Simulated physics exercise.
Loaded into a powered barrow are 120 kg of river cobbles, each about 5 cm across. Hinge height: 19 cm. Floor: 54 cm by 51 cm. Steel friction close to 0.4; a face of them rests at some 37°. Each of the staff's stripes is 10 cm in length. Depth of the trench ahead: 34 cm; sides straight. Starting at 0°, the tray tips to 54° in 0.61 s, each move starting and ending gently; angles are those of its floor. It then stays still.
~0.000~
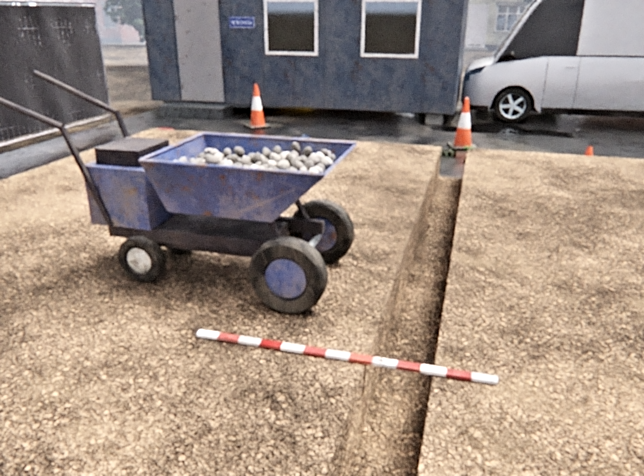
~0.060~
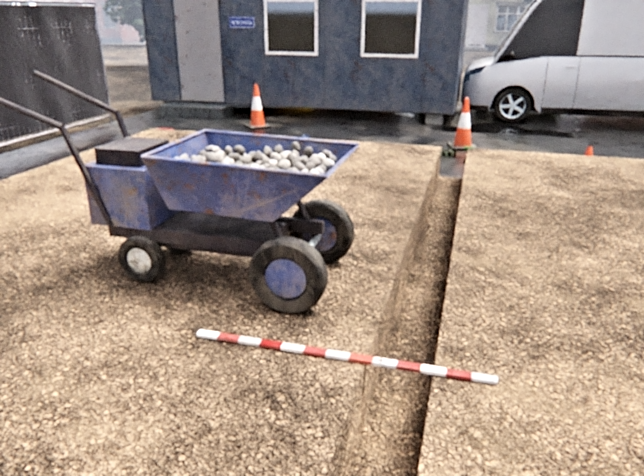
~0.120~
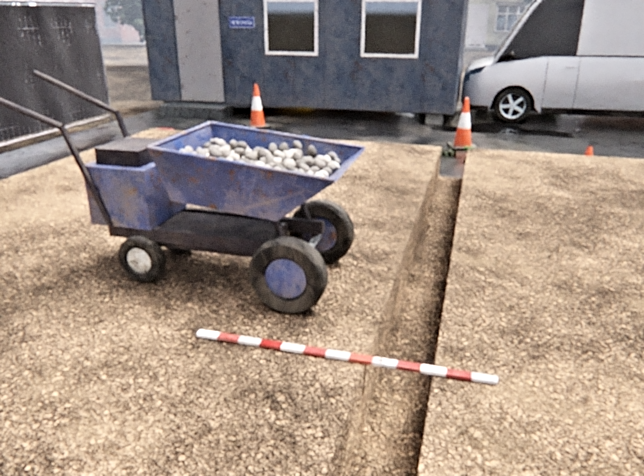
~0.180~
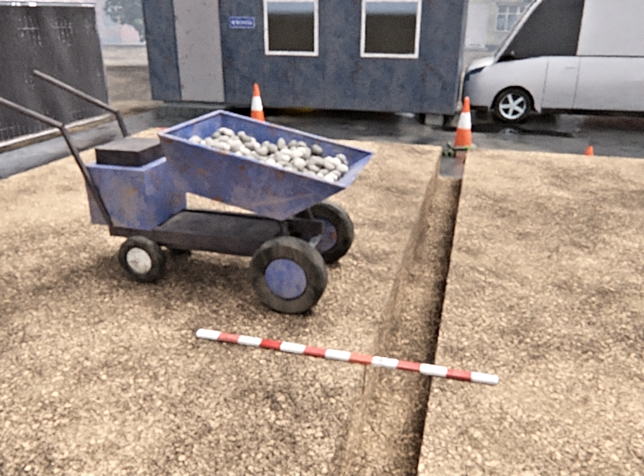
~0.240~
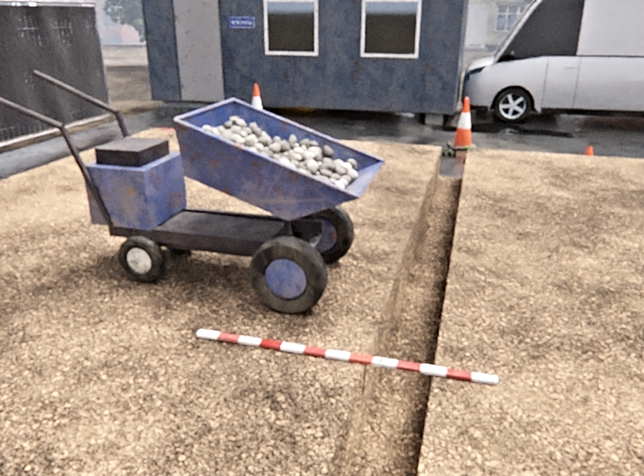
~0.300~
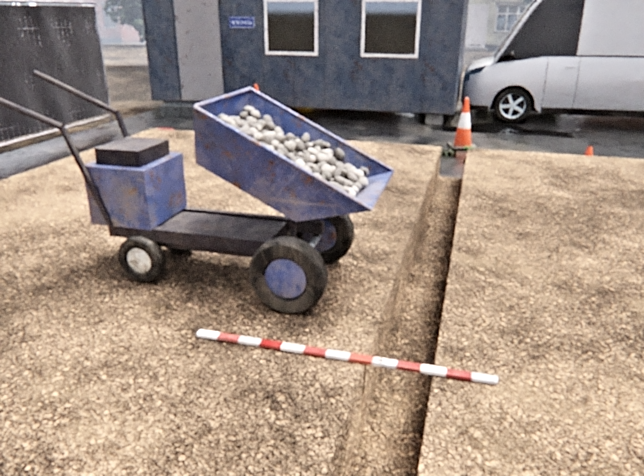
On a gravel yard beside a narrow trench, a blue powered barrow loaded with rounded grey stones stands behind a red-and-white striped staff, its tray level at first. The tray then tilts gradually toward the right, its left end rising steadily, while the barrow's wheels stay in place and the stones remain inside.
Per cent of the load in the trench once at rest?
About 44 %.
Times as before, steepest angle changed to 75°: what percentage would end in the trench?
Roughly 35%.
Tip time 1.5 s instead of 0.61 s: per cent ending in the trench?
Then roughly 60 percent.
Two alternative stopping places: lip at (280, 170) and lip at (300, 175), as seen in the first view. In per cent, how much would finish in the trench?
70 and 60 %.
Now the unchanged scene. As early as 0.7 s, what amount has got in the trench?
By that point it's something like 5 in a hundred.
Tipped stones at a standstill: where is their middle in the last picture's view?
In the last view, about (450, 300).
After 0.5 s the floor is at 46°; 100 % in the tray; the foremost stones are at (386, 209).
After 0.7 s the floor is at 54°; 93 % in the tray, 7 % in the trench; the foremost stones are at (440, 262).
After 1.1 s the floor is at 54°; 46 % in the tray, 15 % in the trench, 39 % past the trench; the foremost stones are at (551, 330).
After 3.0 s the floor is at 54°; 11 % in the tray, 44 % in the trench, 45 % past the trench; the foremost stones are past the picture's edge.
